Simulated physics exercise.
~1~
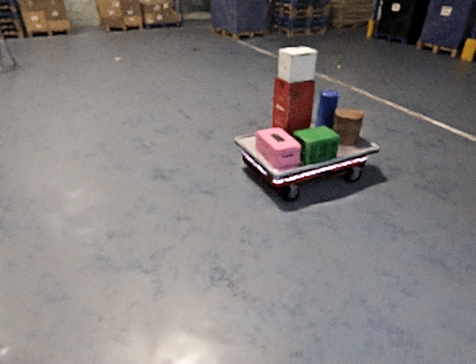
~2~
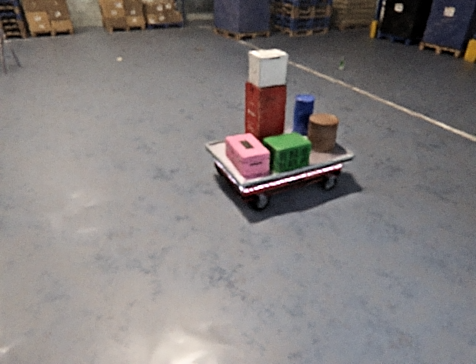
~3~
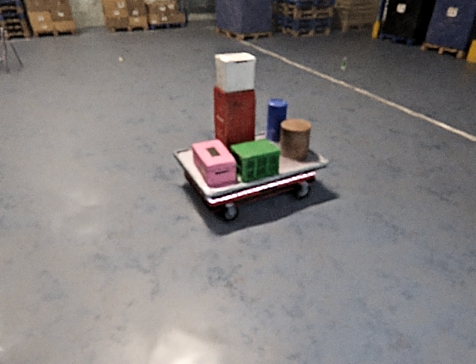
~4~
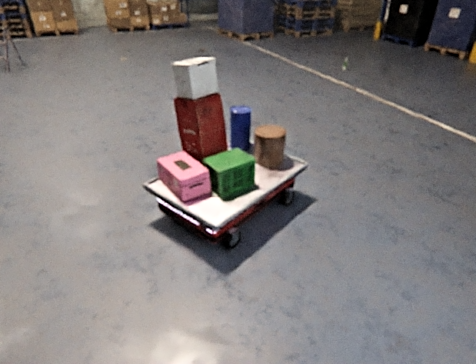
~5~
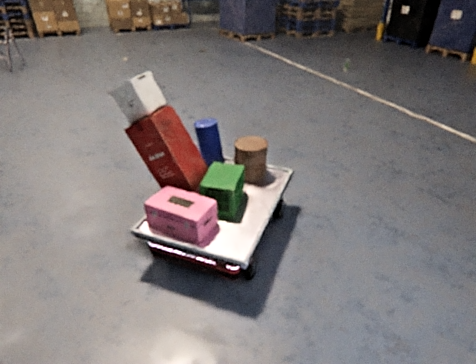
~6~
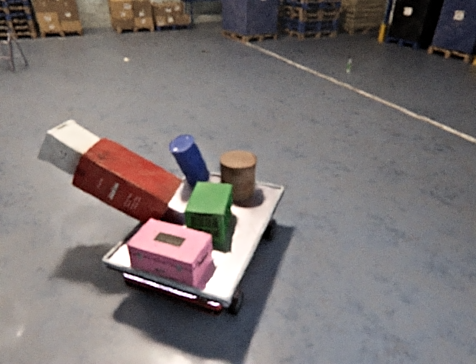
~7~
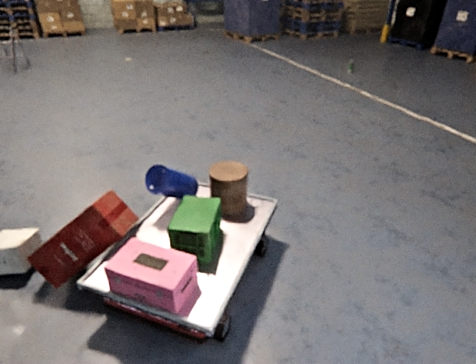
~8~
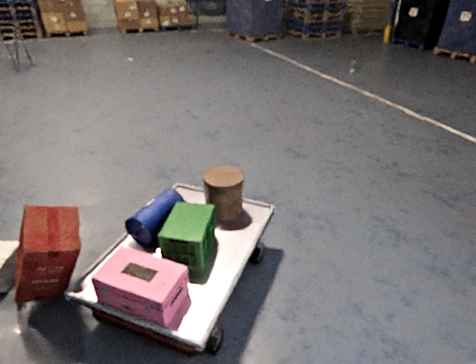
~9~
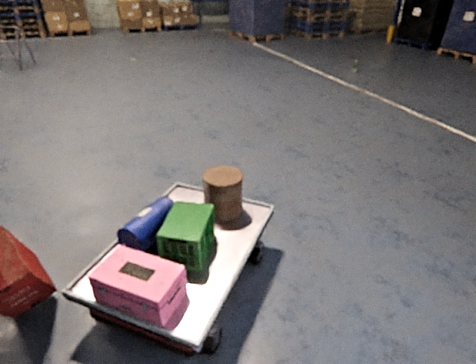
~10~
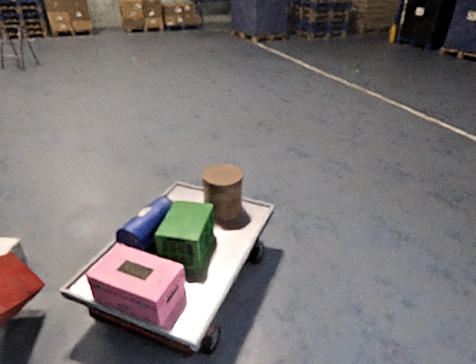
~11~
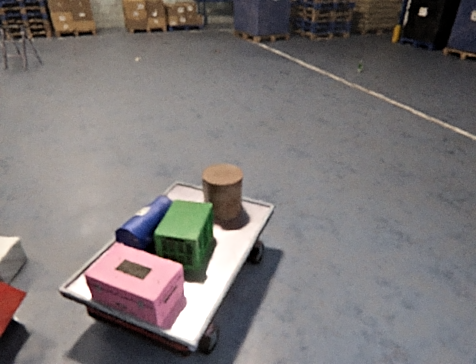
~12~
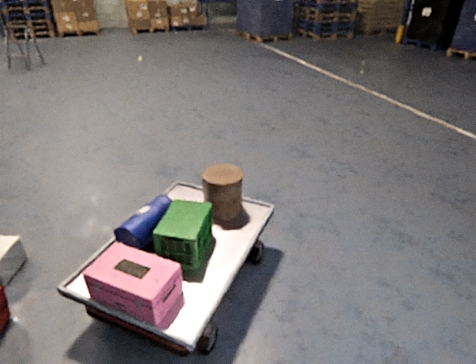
A flat cart loaded with boxes and containers rolled left and swung toward the viewer, and the stacked red and white boxes toppled off its left side onto the floor. The blue canister tipped over on the deck as the cart came to a stop.
